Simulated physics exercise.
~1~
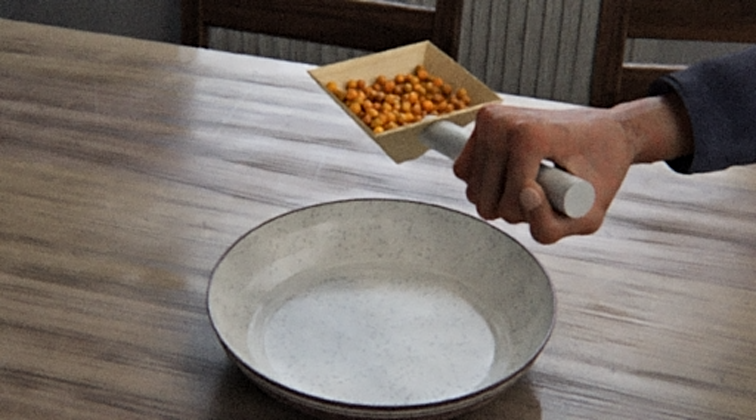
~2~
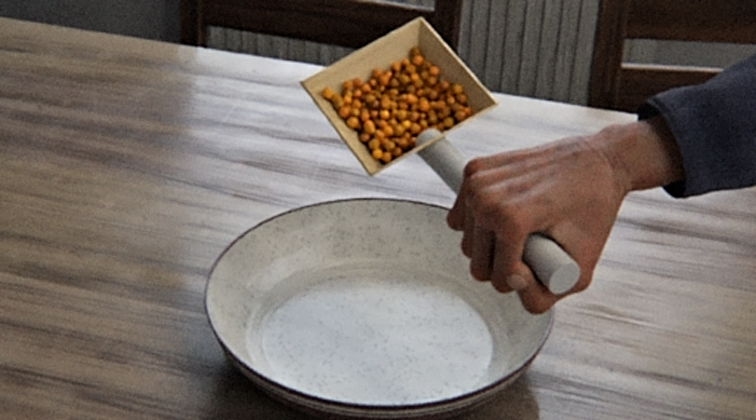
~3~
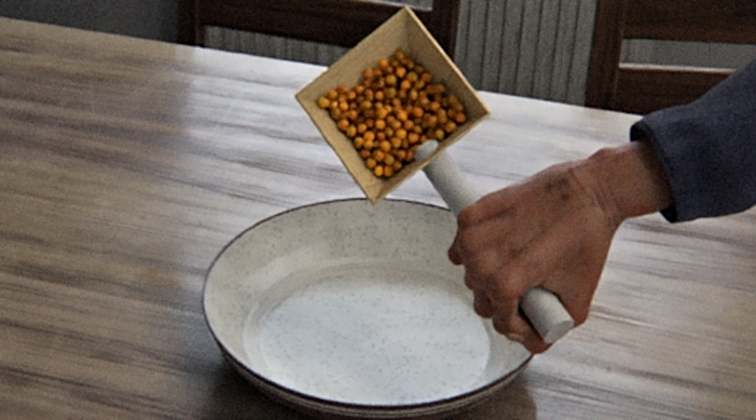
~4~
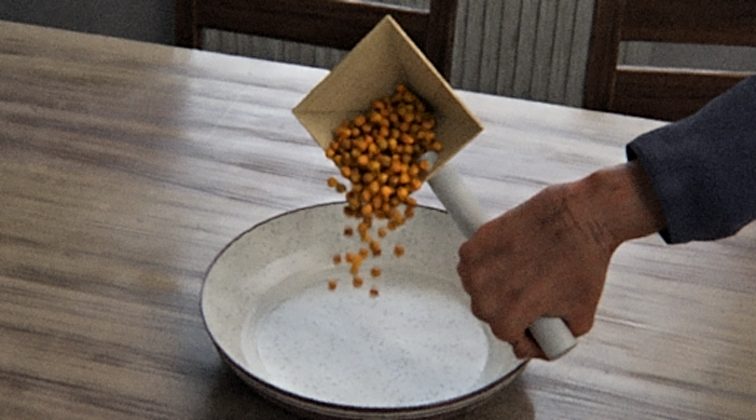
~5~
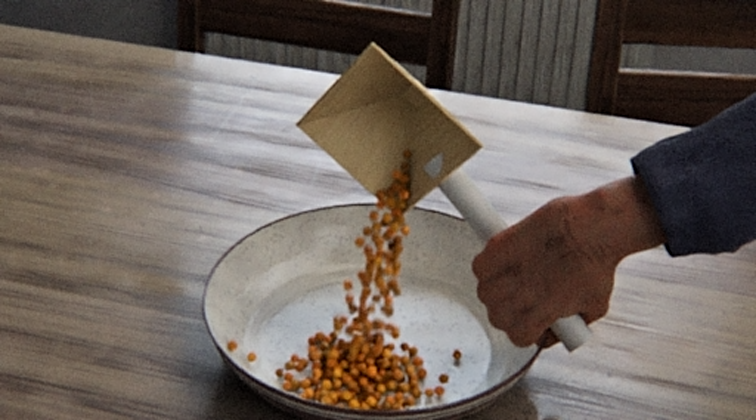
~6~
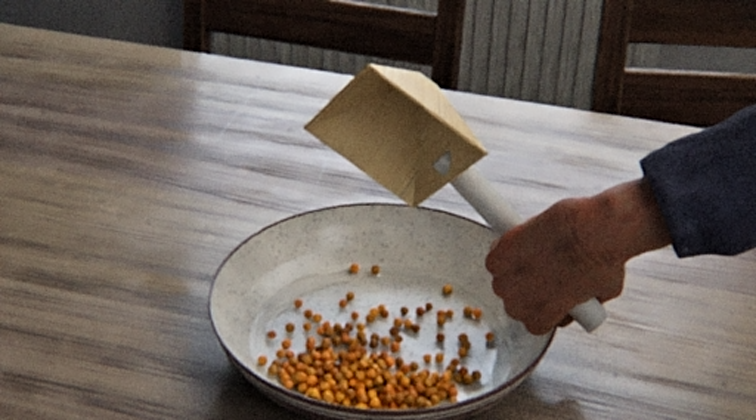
A hand tips a wooden scoop until all its orange kernels spill into the speckled pan.
